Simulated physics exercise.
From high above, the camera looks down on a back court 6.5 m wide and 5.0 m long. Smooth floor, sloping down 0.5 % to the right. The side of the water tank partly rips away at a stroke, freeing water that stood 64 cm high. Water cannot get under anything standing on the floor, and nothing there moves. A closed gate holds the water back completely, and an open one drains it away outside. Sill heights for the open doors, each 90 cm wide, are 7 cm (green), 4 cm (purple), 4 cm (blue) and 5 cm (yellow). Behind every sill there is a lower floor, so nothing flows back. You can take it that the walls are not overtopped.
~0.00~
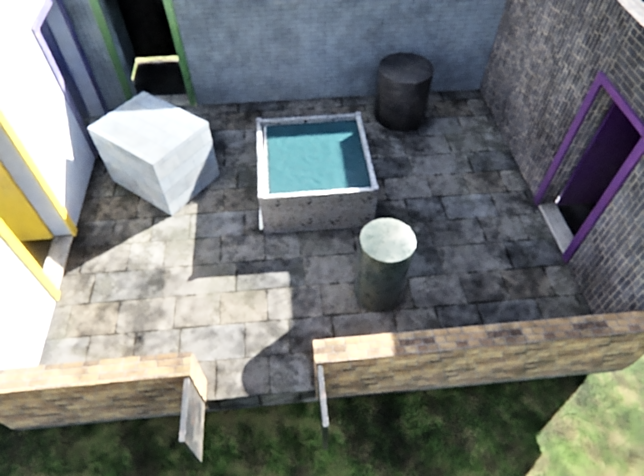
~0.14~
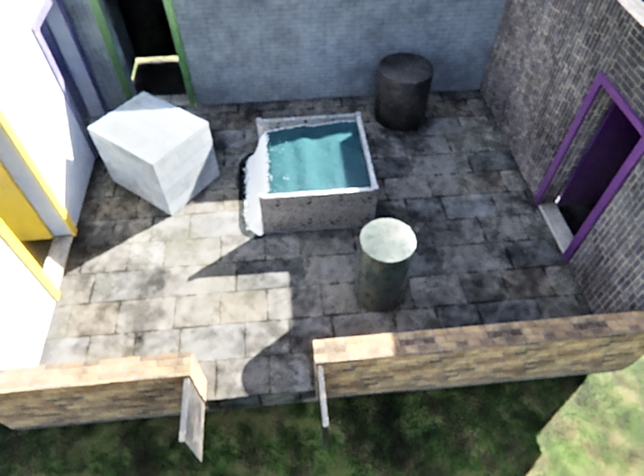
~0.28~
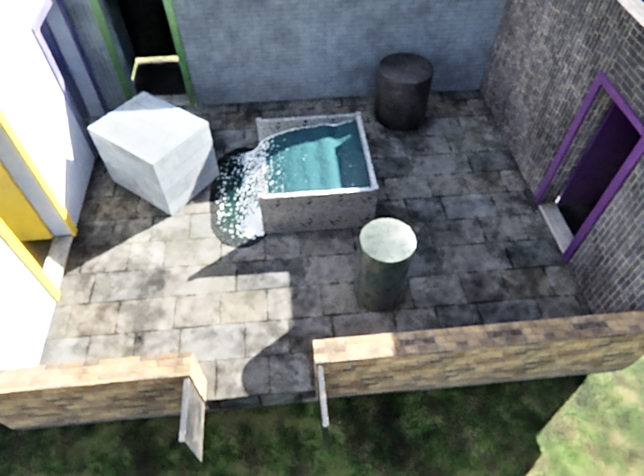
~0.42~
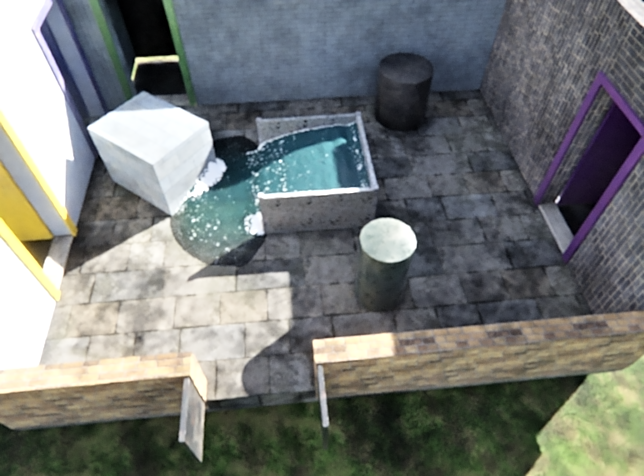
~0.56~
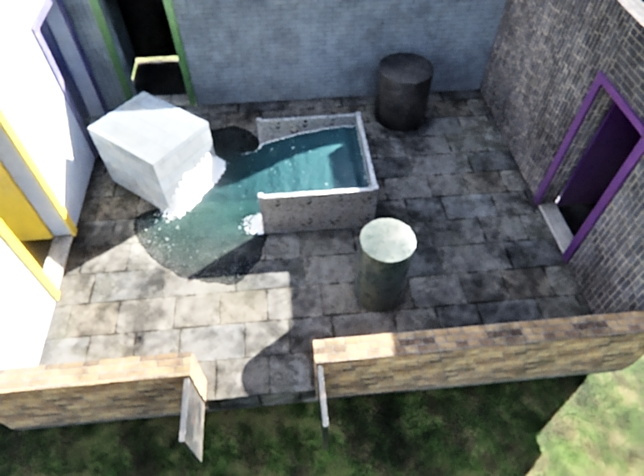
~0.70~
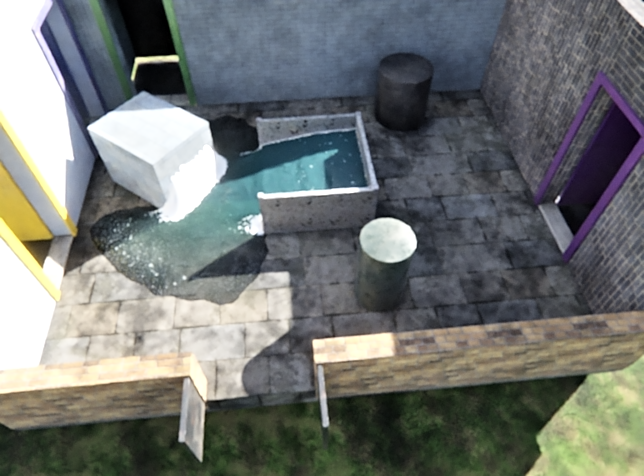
To begin with, teal water lies still in a square stone tank in a paved, walled court, between a pale block and two cylinders. Then the tank's left side gives way and foaming water pours onto the paving. It reaches the block, washes around its base, and spreads farther left and toward the viewer, while the level in the tank drops.
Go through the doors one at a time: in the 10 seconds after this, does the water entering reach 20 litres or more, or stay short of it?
Result: The green door lets in a larger amount than the limit; the purple door lets in a smaller amount than the limit; the blue door lets in a larger amount than the limit; the yellow door lets in a larger amount than the limit.
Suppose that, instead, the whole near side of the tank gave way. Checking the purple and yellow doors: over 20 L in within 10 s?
Outcome at purple: Exceeded; outcome at yellow: Not exceeded.
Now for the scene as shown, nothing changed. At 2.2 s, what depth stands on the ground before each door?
Green 14 cm, purple 0 cm, blue 8 cm, yellow 10 cm.
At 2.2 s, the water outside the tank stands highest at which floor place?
You'll find it around (31, 395).
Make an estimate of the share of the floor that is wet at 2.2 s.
I'd guess around 35 %.
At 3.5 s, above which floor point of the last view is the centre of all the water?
The water's centre sits at about (197, 225).
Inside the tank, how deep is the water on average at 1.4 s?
It averages close to 24 centimetres.
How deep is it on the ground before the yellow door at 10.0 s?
Roughly 3.5 centimetres.
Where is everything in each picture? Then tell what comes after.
The first picture shows still water, 64 cm deep, in the water tank at (314, 157).
In the second picture, water pours out at (265, 181) and has run 0.8 m, to a hidden place; typically 8 cm deep outside, 64 cm at the water tank's back.
In the third picture, water pours out at (266, 183) and has run 1.0 m, to (243, 151); typically 11 cm deep outside, 63 cm at the water tank's back.
In the fourth picture, water pours out at (266, 184) and has run 1.4 m, to (185, 241); typically 11 cm deep outside, 55 cm at the water tank's back.
In the fifth picture, water pours out at (266, 185) and has run 1.8 m, to (142, 231); typically 8 cm deep outside, 54 cm at the water tank's back.
In the sixth picture, water pours out at (266, 185) and has run 2.4 m, to (101, 237); typically 6 cm deep outside, 48 cm at the water tank's back.
After 1.4 s water covers 25 % of the floor and is deepest (36 cm) near (223, 182); green door 4 cm at the sill, 3 L in, purple door not reached, blue door not reached, yellow door 9 cm at the sill, 25 L in.
After 2.2 s water covers 35 % of the floor and is deepest (32 cm) near (31, 395); green door 14 cm at the sill, 42 L in, purple door not reached, blue door 8 cm at the sill, 0 L in, yellow door 10 cm at the sill, 75 L in.
After 3.5 s water covers 45 % of the floor and is deepest (14 cm) near (156, 326); green door 9 cm at the sill, 66 L in, purple door not reached, blue door 8 cm at the sill, 16 L in, yellow door 11 cm at the sill, 113 L in.
After 6.0 s water covers 65 % of the floor and is deepest (12 cm) near (77, 229); green door 5 cm at the sill, 70 L in, purple door not reached, blue door 5 cm at the sill, 40 L in, yellow door 7 cm at the sill, 136 L in.
After 10.0 s water covers 85 % of the floor and is deepest (6 cm) near (571, 278); green door 3 cm at the sill, 70 L in, purple door 6 cm at the sill, 0 L in, blue door 4 cm at the sill, 45 L in, yellow door 3 cm at the sill, 142 L in.
